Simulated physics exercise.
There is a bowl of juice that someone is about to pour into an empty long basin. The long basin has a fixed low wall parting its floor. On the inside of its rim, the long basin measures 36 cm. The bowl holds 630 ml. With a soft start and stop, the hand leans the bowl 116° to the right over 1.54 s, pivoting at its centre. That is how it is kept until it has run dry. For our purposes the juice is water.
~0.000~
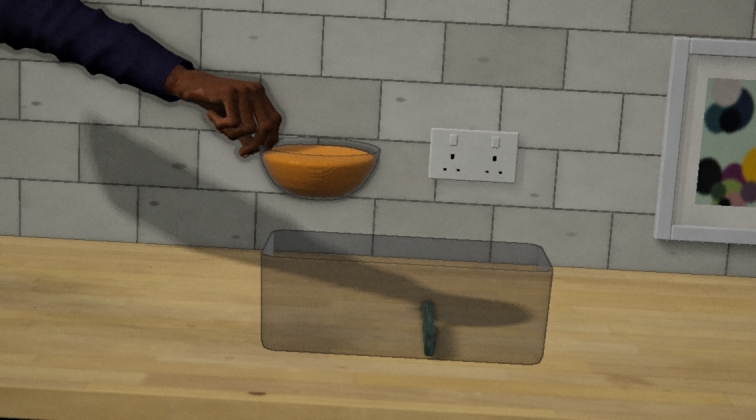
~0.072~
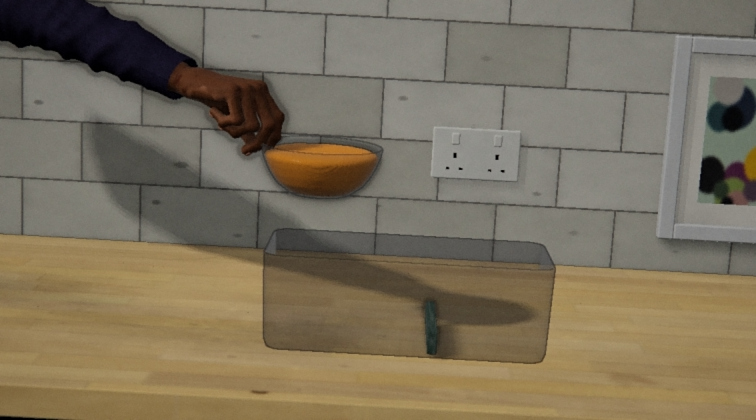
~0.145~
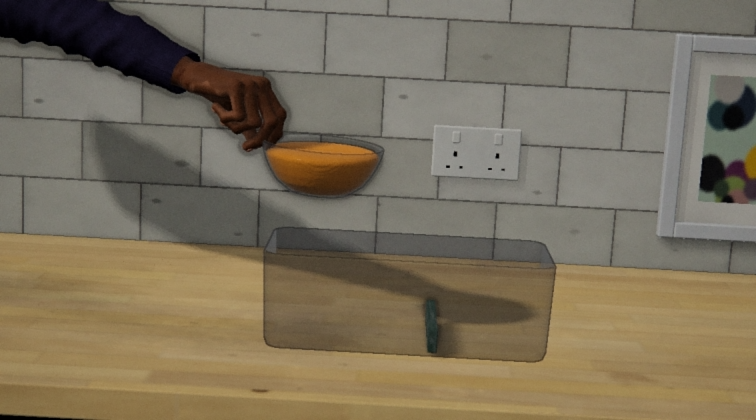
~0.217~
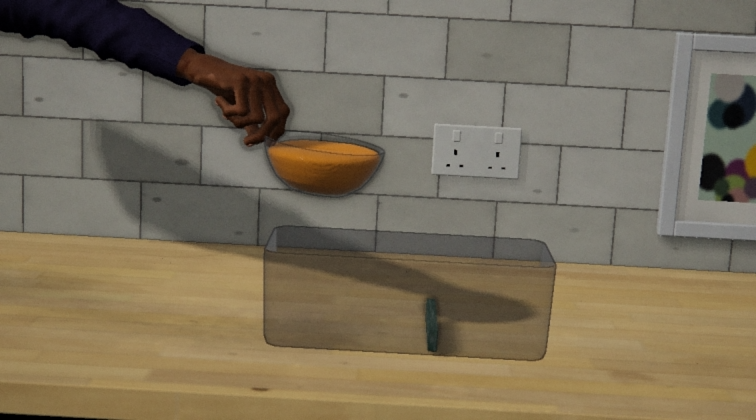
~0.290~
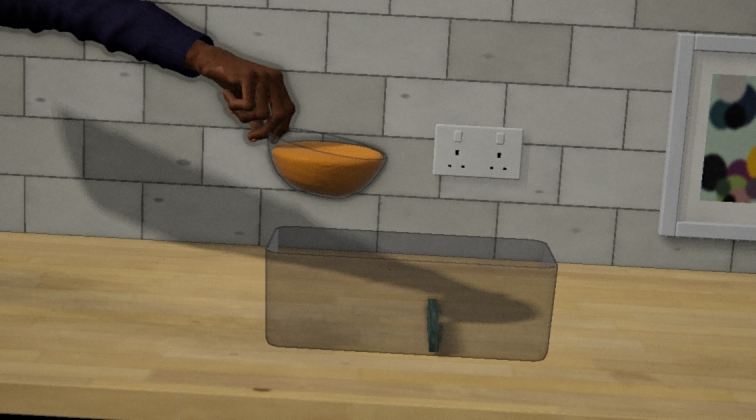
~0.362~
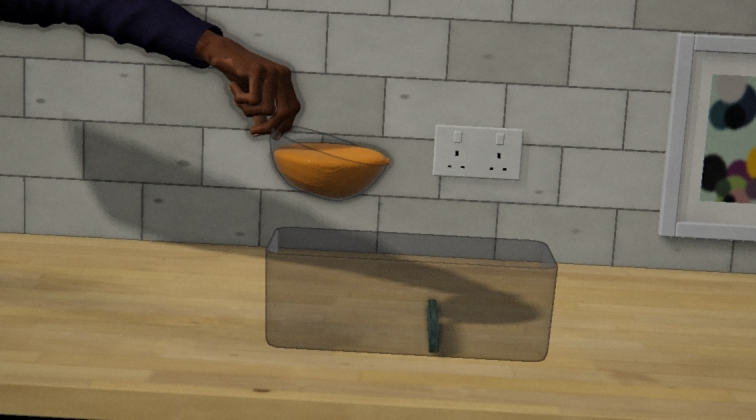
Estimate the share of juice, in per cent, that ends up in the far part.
About 33 per cent.
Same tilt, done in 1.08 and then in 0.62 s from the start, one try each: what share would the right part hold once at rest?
Some 30 and 20 per cent, in that order.
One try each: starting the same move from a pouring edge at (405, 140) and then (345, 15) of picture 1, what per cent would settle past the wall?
I'd say 65 percent on the first go, 15 percent on the next.
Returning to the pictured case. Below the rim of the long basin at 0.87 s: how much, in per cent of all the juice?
Roughly 58 percent of it.
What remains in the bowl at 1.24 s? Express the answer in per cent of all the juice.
I reckon near 0 per cent still sits there.
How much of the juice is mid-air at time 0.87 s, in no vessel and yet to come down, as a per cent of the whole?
Around 22 in a hundred.
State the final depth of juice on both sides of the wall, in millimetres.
I'd say close to 14 mm on the left, close to 10 mm on the right.
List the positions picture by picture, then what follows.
In the first frame, tilt 0°; pouring edge (380, 151); surface from (263, 151) to (376, 157); the long basin's rim runs from (267, 244) to (547, 259); the wall's top is at (429, 319).
In the second frame, tilt 1°; pouring edge (382, 151); surface from (266, 149) to (379, 156).
In the third frame, tilt 3°; pouring edge (383, 151); surface from (267, 148) to (380, 155).
In the fourth frame, tilt 6°; pouring edge (384, 153); surface from (269, 145) to (381, 154).
In the fifth frame, tilt 10°; pouring edge (386, 158); surface from (272, 147) to (384, 155).
In the sixth frame, tilt 15°; pouring edge (387, 165); surface from (275, 149) to (384, 159); 3 per cent is over the edge.
By 0.87 s the tilt is 69° and 21 per cent is still to pour, 33 is left of the wall and 24 right of it.
By 1.24 s the tilt is 105° and 0 per cent is still to pour, 67 is left of the wall and 32 right of it.
By 1.62 s the tilt is 116° and 0 per cent is still to pour, 67 is left of the wall and 33 right of it.
By 2.04 s the tilt is 116° and 0 per cent is still to pour, 67 is left of the wall and 33 right of it.
At rest 67 per cent lies left of the wall, 33 right of it and 0 outside.
